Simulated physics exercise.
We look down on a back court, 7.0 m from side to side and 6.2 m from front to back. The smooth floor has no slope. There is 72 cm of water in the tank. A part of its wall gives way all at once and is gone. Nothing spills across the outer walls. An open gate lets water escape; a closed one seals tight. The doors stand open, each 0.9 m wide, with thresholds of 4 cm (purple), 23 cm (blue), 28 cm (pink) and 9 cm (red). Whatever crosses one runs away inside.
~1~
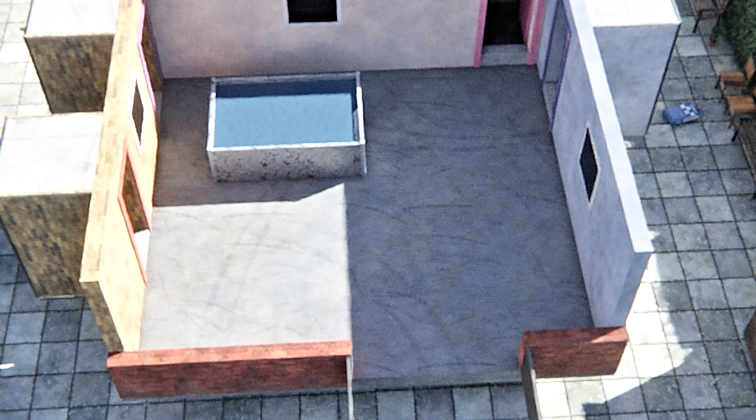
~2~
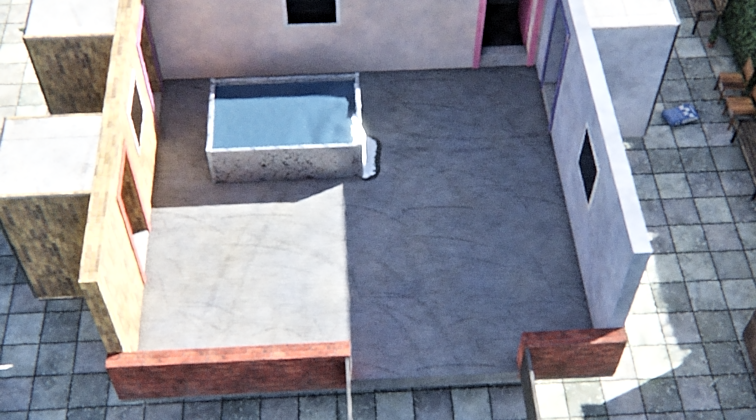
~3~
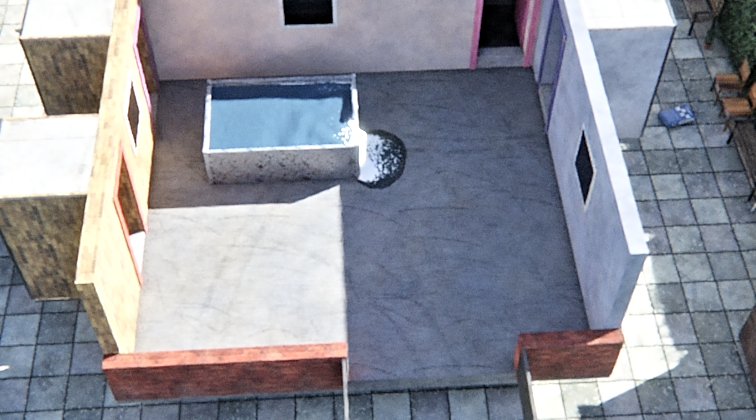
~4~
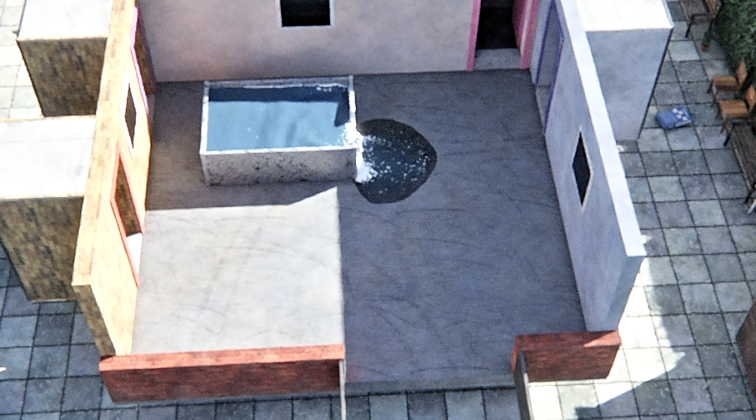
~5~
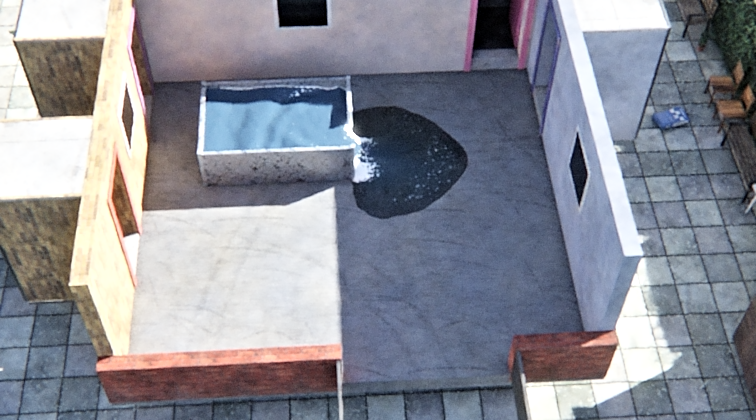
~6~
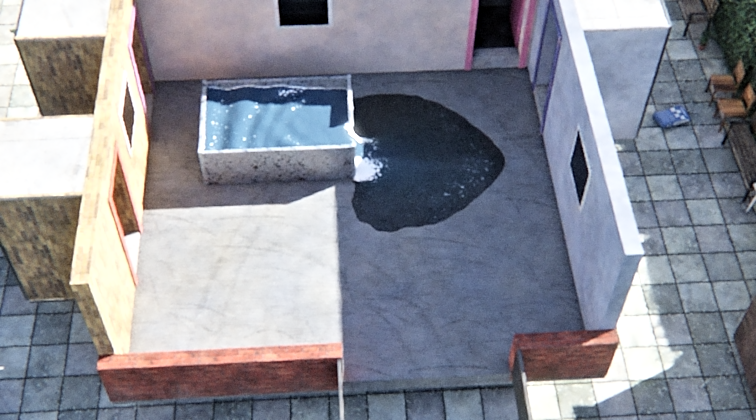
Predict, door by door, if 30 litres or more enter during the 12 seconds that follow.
The water let in: At the purple door it passes the limit; at the blue door it stays under the limit; at the pink door it keeps below the limit; at the red door it does not reach the limit.
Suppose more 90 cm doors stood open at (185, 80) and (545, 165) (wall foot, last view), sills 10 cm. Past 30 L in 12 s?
In that order: Below, over.
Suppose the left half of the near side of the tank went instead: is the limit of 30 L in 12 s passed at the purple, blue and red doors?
Then: Purple not over, blue below, red past it.
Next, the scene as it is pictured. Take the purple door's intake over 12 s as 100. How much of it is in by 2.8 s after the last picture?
About 0 per cent.
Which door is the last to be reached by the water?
The red one.
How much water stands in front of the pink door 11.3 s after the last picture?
Roughly 6.0 cm deep.
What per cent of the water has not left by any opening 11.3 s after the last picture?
Roughly 82 in a hundred.
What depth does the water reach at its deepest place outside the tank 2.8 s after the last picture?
About 26 cm.
Then, 0.7 s after the last picture water covers 30 % of the floor and is deepest (41 cm) near (357, 164); purple door not reached, blue door 16 cm at the sill, 0 L in, pink door not reached, red door not reached.
Then, 1.5 s after the last picture water covers 35 % of the floor and is deepest (35 cm) near (357, 164); purple door not reached, blue door 25 cm at the sill, 0 L in, pink door 17 cm at the sill, 0 L in, red door not reached.
Then, 2.8 s after the last picture water covers 40 % of the floor and is deepest (26 cm) near (584, 355); purple door not reached, blue door 20 cm at the sill, 1 L in, pink door 18 cm at the sill, 0 L in, red door not reached.
Then, 6.3 s after the last picture water covers 80 % of the floor and is deepest (16 cm) near (573, 355); purple door 8 cm at the sill, 6 L in, blue door 11 cm at the sill, 1 L in, pink door 13 cm at the sill, 0 L in, red door not reached.
Then, 11.3 s after the last picture water covers 95 % of the floor and is deepest (10 cm) near (573, 355); purple door 7 cm at the sill, 68 L in, blue door 7 cm at the sill, 1 L in, pink door 6 cm at the sill, 0 L in, red door 7 cm at the sill, 0 L in.
